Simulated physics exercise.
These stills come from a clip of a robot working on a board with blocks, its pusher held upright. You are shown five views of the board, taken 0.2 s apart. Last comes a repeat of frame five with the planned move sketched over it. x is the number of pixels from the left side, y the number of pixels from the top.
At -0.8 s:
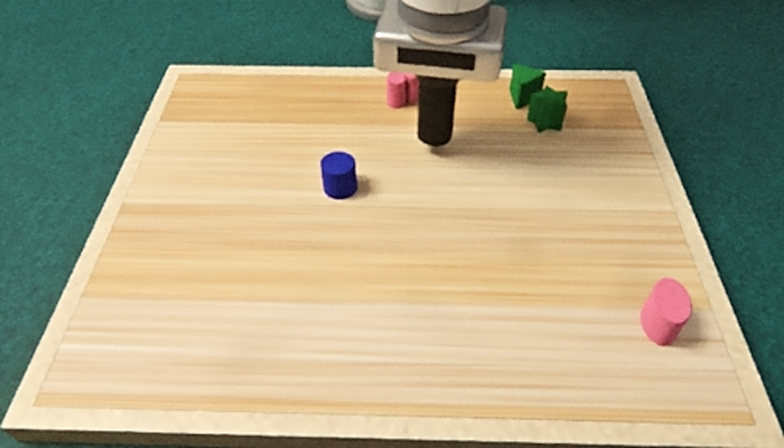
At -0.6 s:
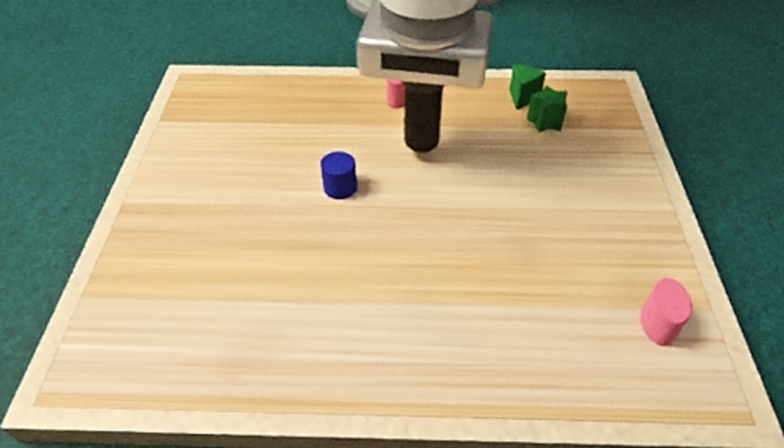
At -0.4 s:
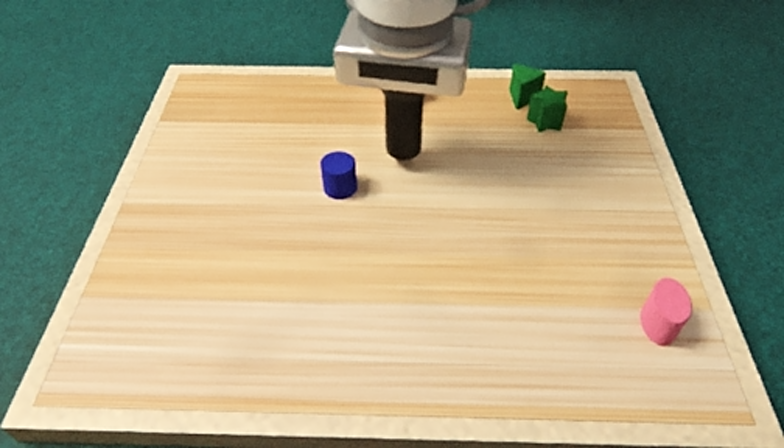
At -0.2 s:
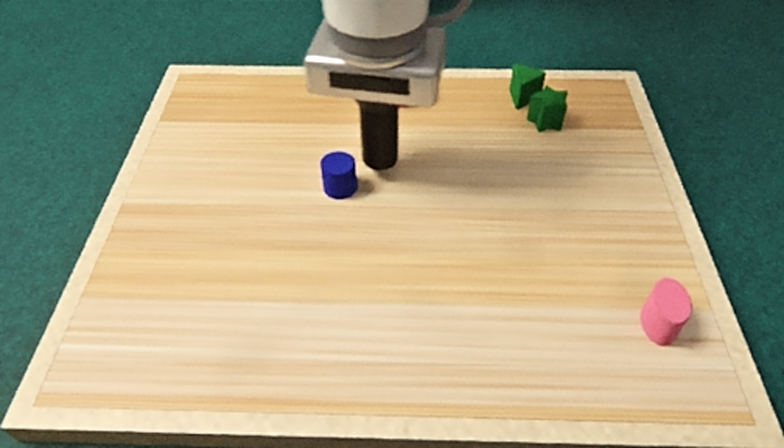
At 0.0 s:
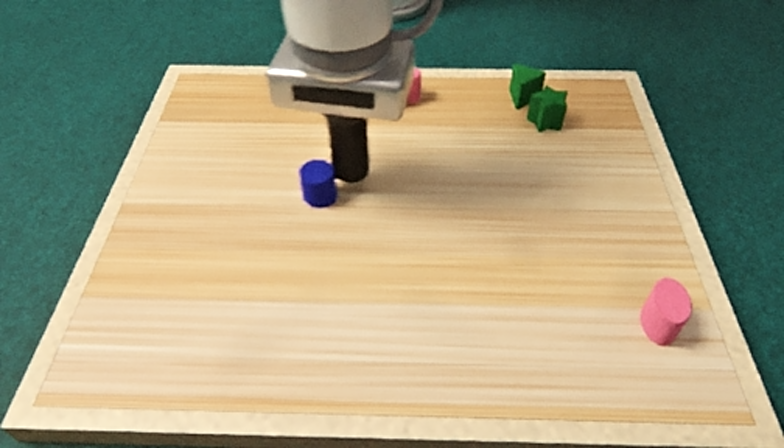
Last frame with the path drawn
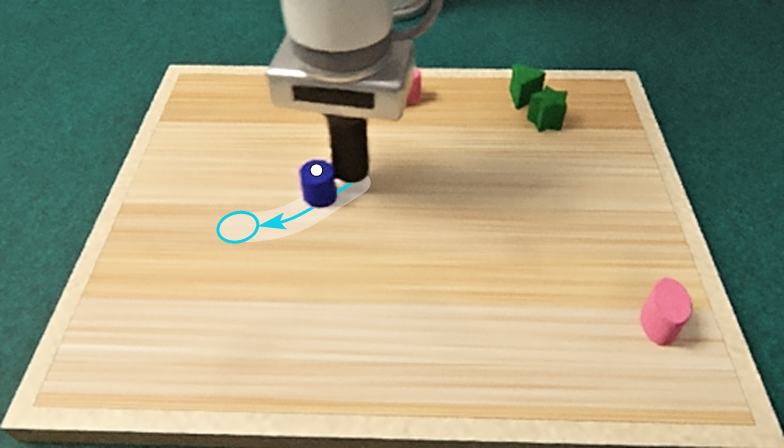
Robot arm moving left across a wooden board and pushing a blue cylinder slightly left, with green and pink blocks nearby.
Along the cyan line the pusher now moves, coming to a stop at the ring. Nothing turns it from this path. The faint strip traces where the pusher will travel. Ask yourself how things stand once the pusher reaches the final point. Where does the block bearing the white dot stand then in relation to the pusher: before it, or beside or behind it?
As far as I can tell, the block bearing the white dot is still leading the way in front of the pusher.
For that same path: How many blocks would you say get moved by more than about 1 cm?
The count is one.
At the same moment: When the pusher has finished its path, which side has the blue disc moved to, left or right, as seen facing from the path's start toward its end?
That's a shift to the right.
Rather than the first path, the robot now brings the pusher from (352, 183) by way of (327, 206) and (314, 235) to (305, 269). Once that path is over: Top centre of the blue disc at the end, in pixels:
Near (277, 191).
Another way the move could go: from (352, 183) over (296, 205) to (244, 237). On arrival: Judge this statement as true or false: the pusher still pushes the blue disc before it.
True - the claim holds.
Path on the board, from (352, 183) through (319, 203) and (282, 222) to (238, 227); the dot is on the blue disc.
On the path given first. One third of the way, pusher at (317, 193); blue disc at (277, 186).
Two thirds of the way, pusher at (279, 211); blue disc at (237, 197).
At the end, pusher at (235, 216); blue disc at (192, 197).
